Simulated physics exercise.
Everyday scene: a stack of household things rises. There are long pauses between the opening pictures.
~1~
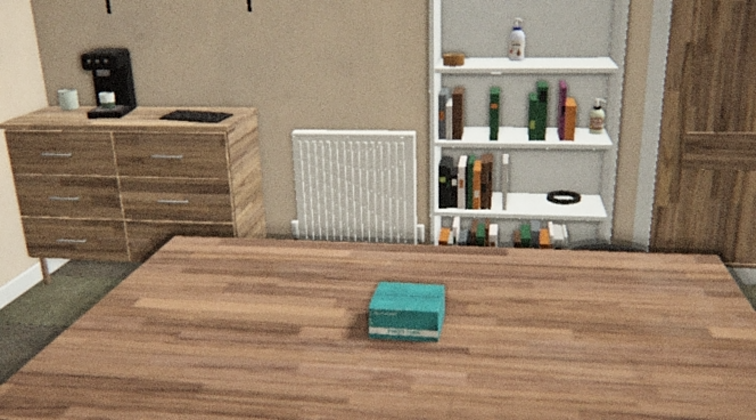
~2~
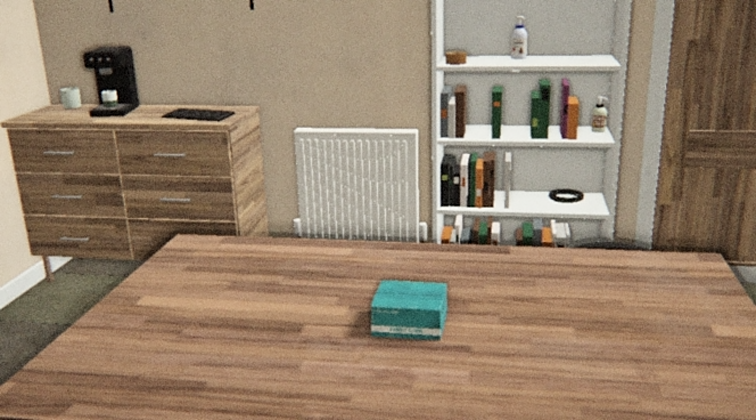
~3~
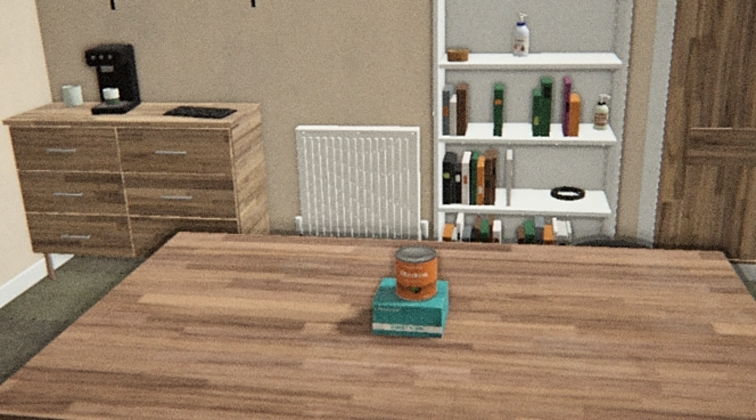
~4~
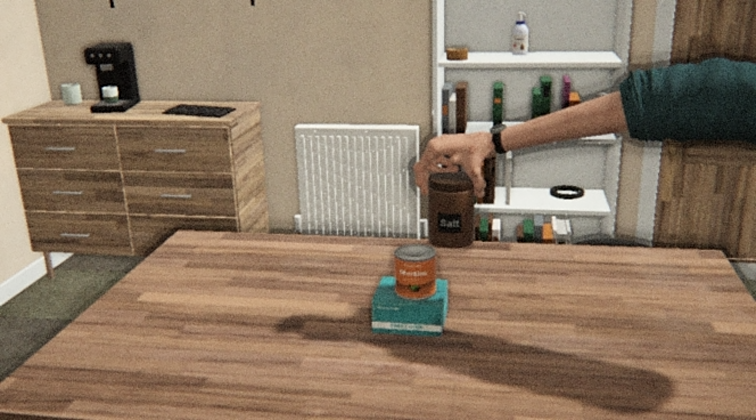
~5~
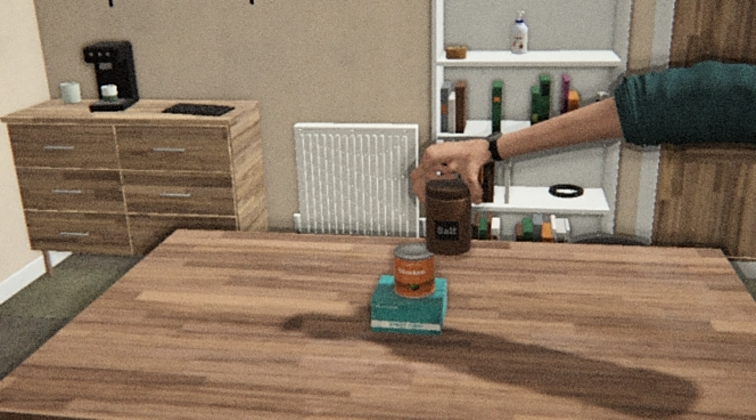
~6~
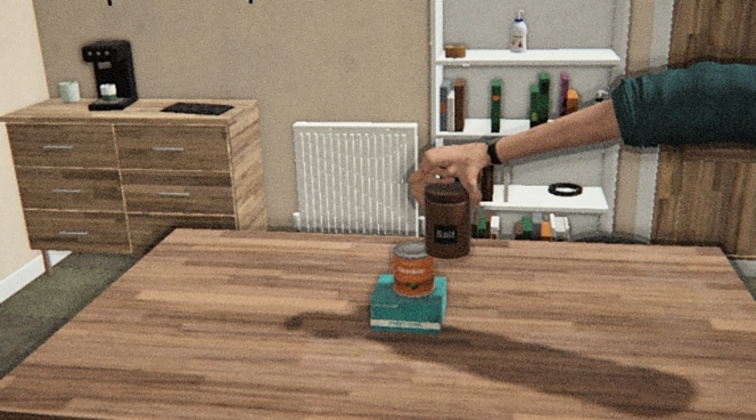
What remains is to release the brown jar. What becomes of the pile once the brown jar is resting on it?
It is going to drop something.
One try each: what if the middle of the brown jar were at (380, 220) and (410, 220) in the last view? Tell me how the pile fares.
First, it gives way; second, it keeps its balance.
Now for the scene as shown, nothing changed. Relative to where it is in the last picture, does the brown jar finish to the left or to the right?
It ends up further right.
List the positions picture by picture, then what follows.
In the first frame, the last thing is not in view yet.
In the second frame, the last thing is not in view yet.
In the third frame, the last thing is not in view yet; orange pot (416, 273).
In the fourth frame, still above its spot; brown jar (451, 209); orange pot (415, 272).
In the fifth frame, still above its spot; brown jar (448, 216); orange pot (415, 271).
In the sixth frame, set down, still held; brown jar (448, 220); orange pot (414, 270).
Then, 0.30 s later than the last frame, brown jar now fallen.
Then, 0.40 s later than the last frame, things are still on the move.
Then, 1.10 s later than the last frame, nothing new.
When it is over, fallen, brown jar; the other 2 as before. End places, in pixels of the last picture, brown jar near (499, 308). The pile gives way.
